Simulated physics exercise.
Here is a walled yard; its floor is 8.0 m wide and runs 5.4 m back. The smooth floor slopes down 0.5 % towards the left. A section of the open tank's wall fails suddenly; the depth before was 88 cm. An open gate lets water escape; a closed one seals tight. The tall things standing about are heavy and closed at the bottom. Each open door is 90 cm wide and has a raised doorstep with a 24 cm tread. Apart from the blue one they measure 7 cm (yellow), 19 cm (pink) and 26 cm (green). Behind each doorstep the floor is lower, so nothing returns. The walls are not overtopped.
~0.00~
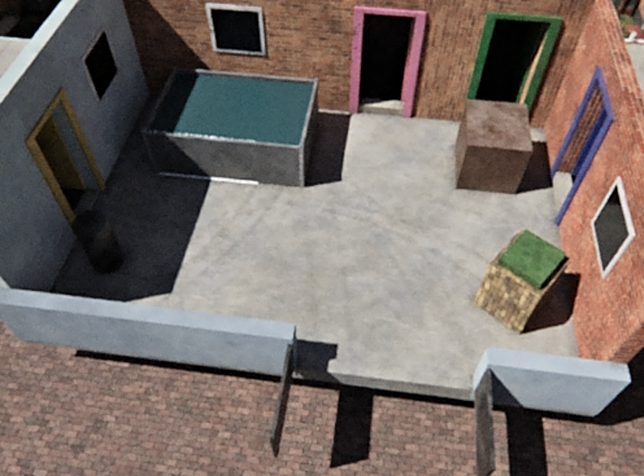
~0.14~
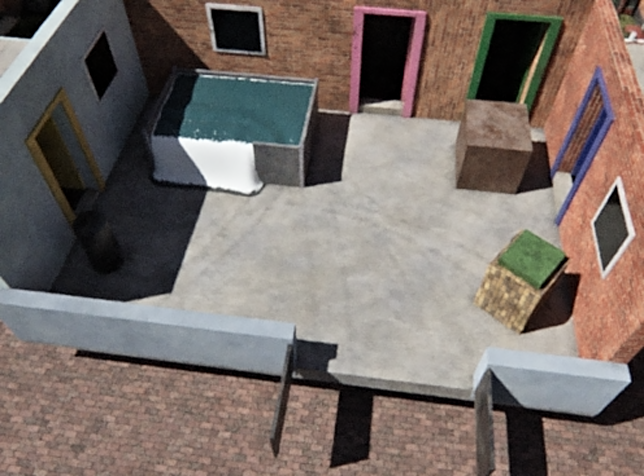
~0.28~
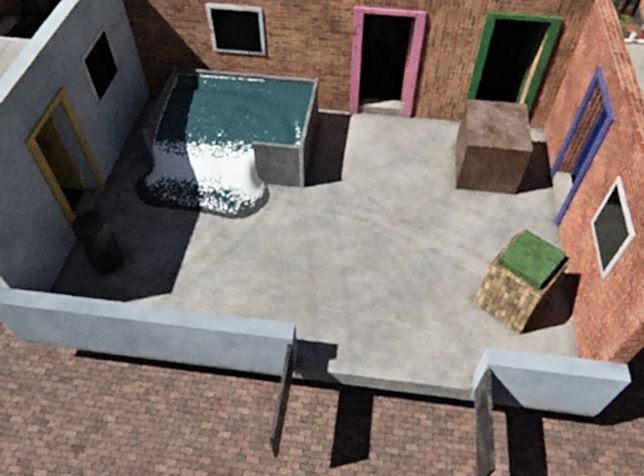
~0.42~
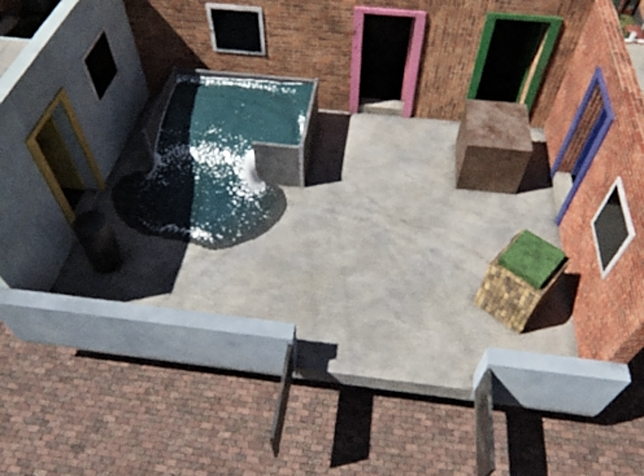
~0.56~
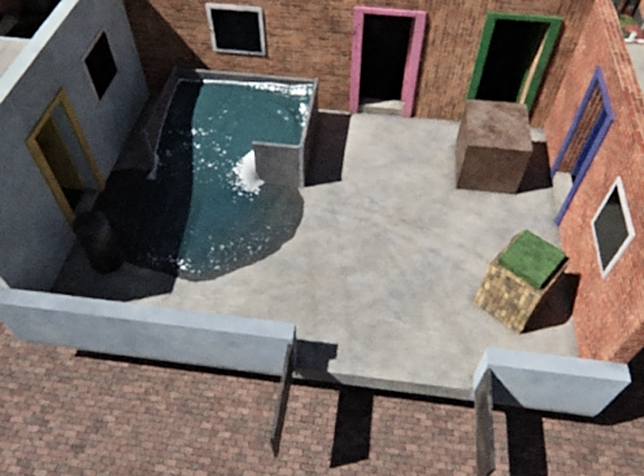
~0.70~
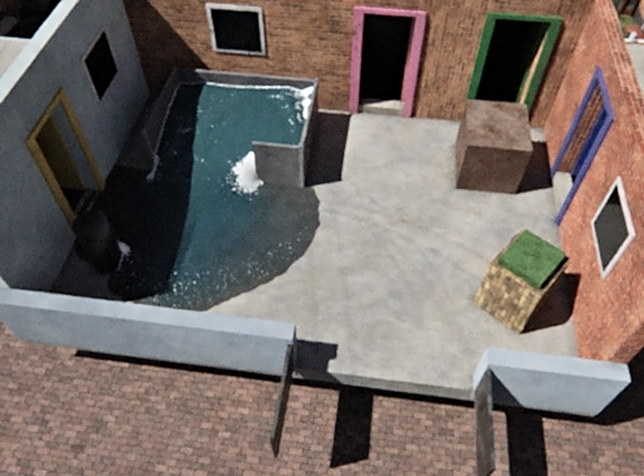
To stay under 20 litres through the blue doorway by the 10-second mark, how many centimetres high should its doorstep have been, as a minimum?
At least 14.5 cm or so.
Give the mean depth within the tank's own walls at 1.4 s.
Some 46 cm.
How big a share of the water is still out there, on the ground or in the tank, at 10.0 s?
About 78 per cent.
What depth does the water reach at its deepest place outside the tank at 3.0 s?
Roughly 42 cm.
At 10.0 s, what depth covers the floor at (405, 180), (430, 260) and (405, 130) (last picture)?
Roughly 7, 9 and 10 cm, in turn.
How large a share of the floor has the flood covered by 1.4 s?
About 35 per cent.
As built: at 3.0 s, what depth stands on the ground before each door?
Depths in cm: Yellow 25, pink 0, green 0, blue 0.
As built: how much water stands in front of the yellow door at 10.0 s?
Roughly 9.0 cm deep.
After 1.4 s water covers 35 % of the floor, deepest (56 cm) near (121, 319); it has not reached the blue door.
After 3.0 s water covers 45 % of the floor, deepest (42 cm) near (36, 319); it has not reached the blue door.
After 10.0 s water covers 95 % of the floor, deepest (16 cm) near (342, 155); 10 cm at the blue door, 1 litre in over its 25 cm doorstep.
At the blue door as built, the water arrived by 4.4 s and peaked near 22 cm at 5.4 s.
Run again over the same 10 s with other heights there, 26 litres in over 13.5 cm, 14 litres over 16 cm. The limit of 20 litres is kept from about 14.5 cm up.
